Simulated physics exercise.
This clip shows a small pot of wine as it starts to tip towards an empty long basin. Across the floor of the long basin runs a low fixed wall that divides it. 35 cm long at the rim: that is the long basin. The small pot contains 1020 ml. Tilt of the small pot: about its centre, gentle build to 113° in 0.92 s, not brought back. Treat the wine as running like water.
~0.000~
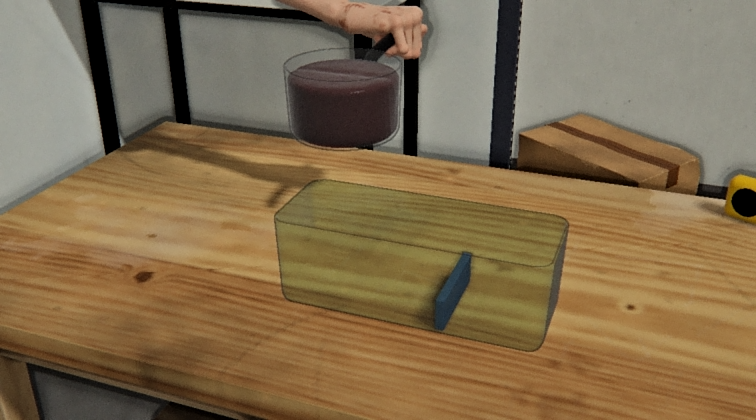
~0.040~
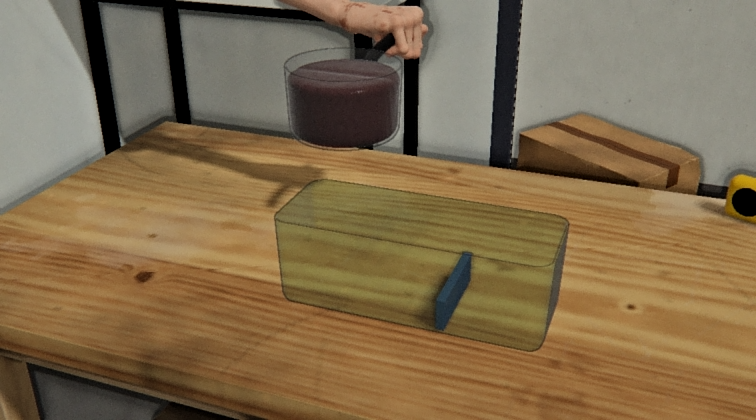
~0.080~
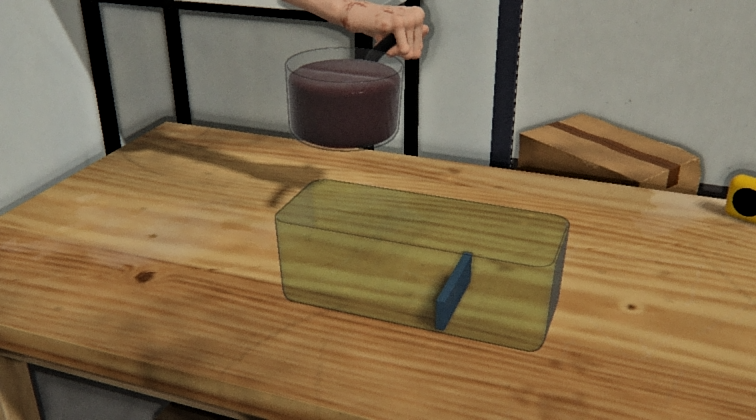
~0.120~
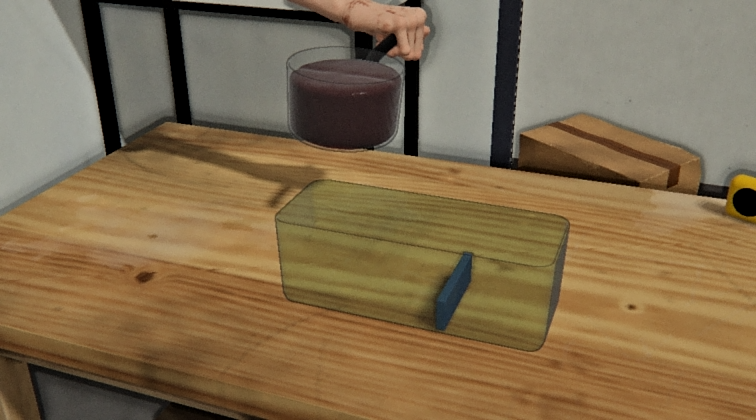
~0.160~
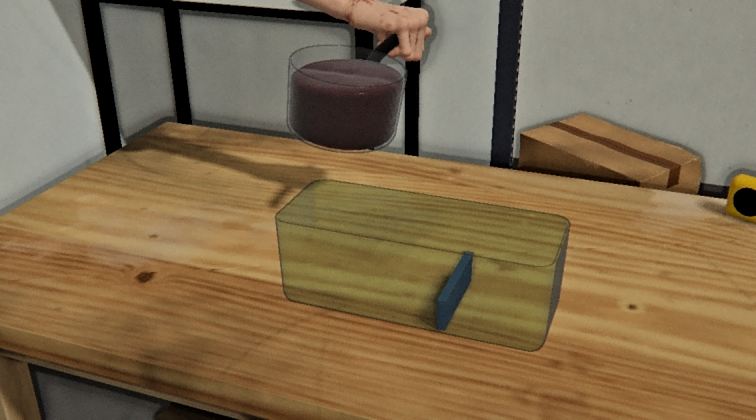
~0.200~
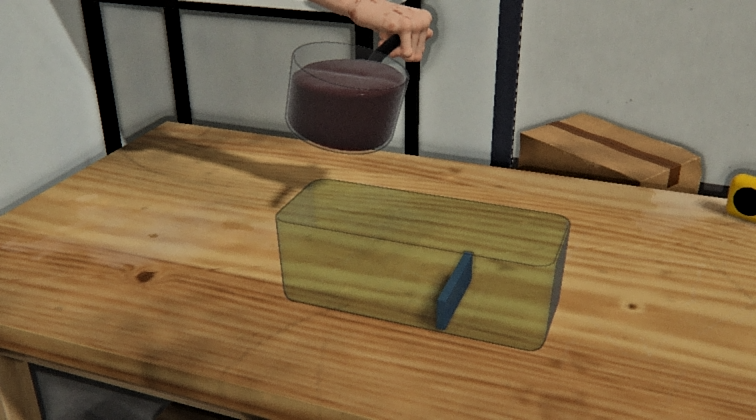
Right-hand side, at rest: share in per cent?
44 per cent.
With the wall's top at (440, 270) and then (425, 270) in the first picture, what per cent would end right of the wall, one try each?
One try each: Around 60 percent and then around 70 percent.
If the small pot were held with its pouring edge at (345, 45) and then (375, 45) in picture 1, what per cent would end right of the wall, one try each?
In turn about 15 and 20 per cent.
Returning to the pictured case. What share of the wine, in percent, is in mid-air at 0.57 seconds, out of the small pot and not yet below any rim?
Estimate: About 34 % of all of it.
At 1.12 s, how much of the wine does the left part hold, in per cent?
Roughly 52 per cent.
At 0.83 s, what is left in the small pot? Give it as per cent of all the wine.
What remains is about 8 percent of it all.
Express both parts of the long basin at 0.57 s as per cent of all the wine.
Left roughly 4 per cent, right roughly 7.
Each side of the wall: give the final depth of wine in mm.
Around 20 mm deep on the left, around 30 mm deep on the right.
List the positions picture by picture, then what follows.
In the first frame, tilt 0°; pouring edge (398, 71); surface from (295, 68) to (397, 80); the long basin's rim runs from (293, 199) to (561, 244); the wall's top is at (454, 277).
In the second frame, tilt 1°; pouring edge (398, 72); surface from (296, 68) to (398, 80).
In the third frame, tilt 2°; pouring edge (399, 73); surface from (297, 68) to (398, 80).
In the fourth frame, tilt 5°; pouring edge (401, 76); surface from (297, 68) to (400, 81).
In the fifth frame, tilt 8°; pouring edge (403, 80); surface from (298, 68) to (401, 82).
In the sixth frame, tilt 13°; pouring edge (404, 85); surface from (300, 69) to (404, 82).
By 0.57 s the tilt is 77° and 56 per cent is still to pour, 4 is left of the wall and 7 right of it.
By 0.83 s the tilt is 111° and 8 per cent is still to pour, 37 is left of the wall and 45 right of it.
By 1.12 s the tilt is 113° and 0 per cent is still to pour, 52 is left of the wall and 44 right of it.
By 1.42 s the tilt is 113° and 0 per cent is still to pour, 54 is left of the wall and 44 right of it.
At rest 54 per cent lies left of the wall, 44 right of it and 2 outside.
